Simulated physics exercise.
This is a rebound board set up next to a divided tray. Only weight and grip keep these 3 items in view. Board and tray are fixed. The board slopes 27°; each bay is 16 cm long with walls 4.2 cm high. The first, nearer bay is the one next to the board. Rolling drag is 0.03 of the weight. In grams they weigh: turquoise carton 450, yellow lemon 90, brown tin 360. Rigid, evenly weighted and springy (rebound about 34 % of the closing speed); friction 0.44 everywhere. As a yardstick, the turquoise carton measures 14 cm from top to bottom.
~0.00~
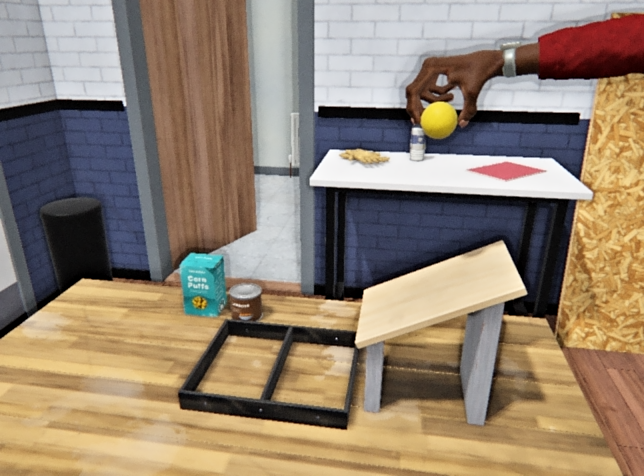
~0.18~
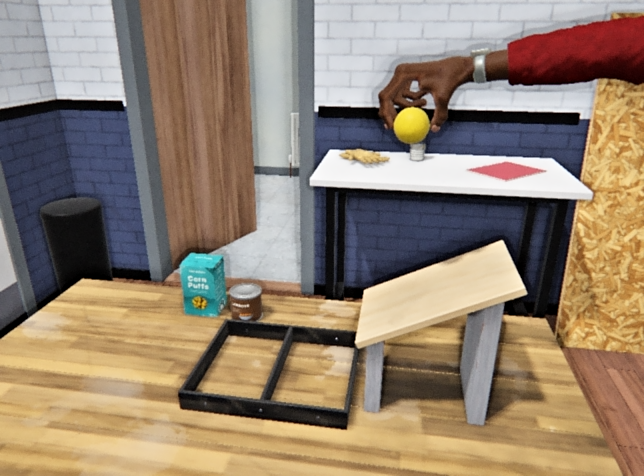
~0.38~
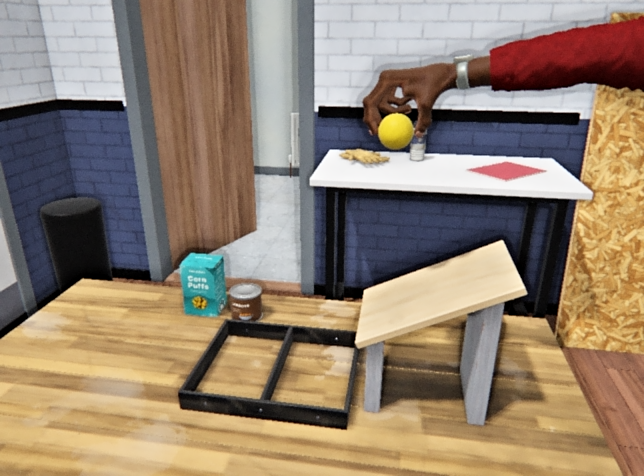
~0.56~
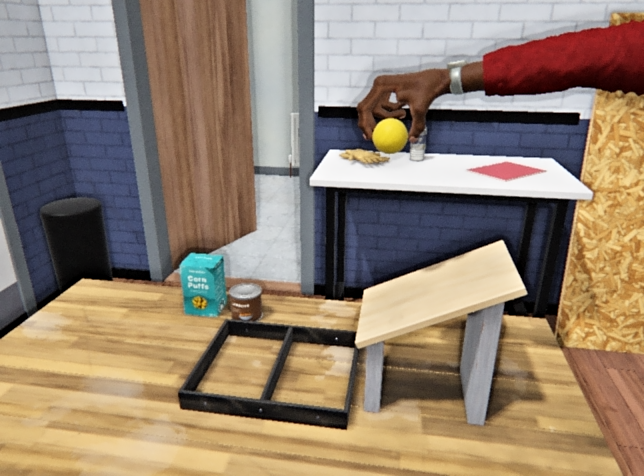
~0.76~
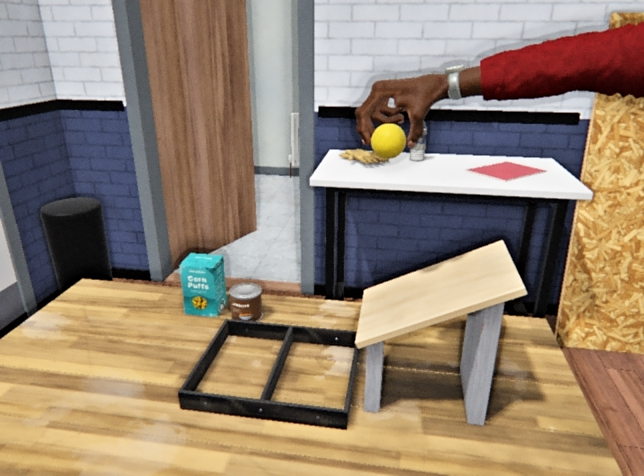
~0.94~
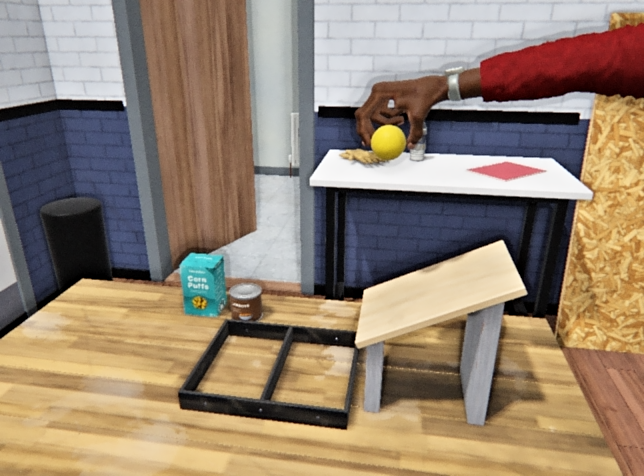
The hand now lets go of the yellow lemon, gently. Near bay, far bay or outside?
It comes to this: Farther bay.
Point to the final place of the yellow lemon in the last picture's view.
Around (255, 361).
By 1.14 s, yellow lemon near (386, 197).
By 1.34 s, yellow lemon near (330, 295).
By 1.44 s, yellow lemon near (280, 335).
By 1.64 s, it is in the farther bay; yellow lemon near (236, 358).
When it is over (2.6 s), it is in the farther bay; the bystanders within 4 cm of the start. End places, in pixels of the last picture, yellow lemon near (255, 362).
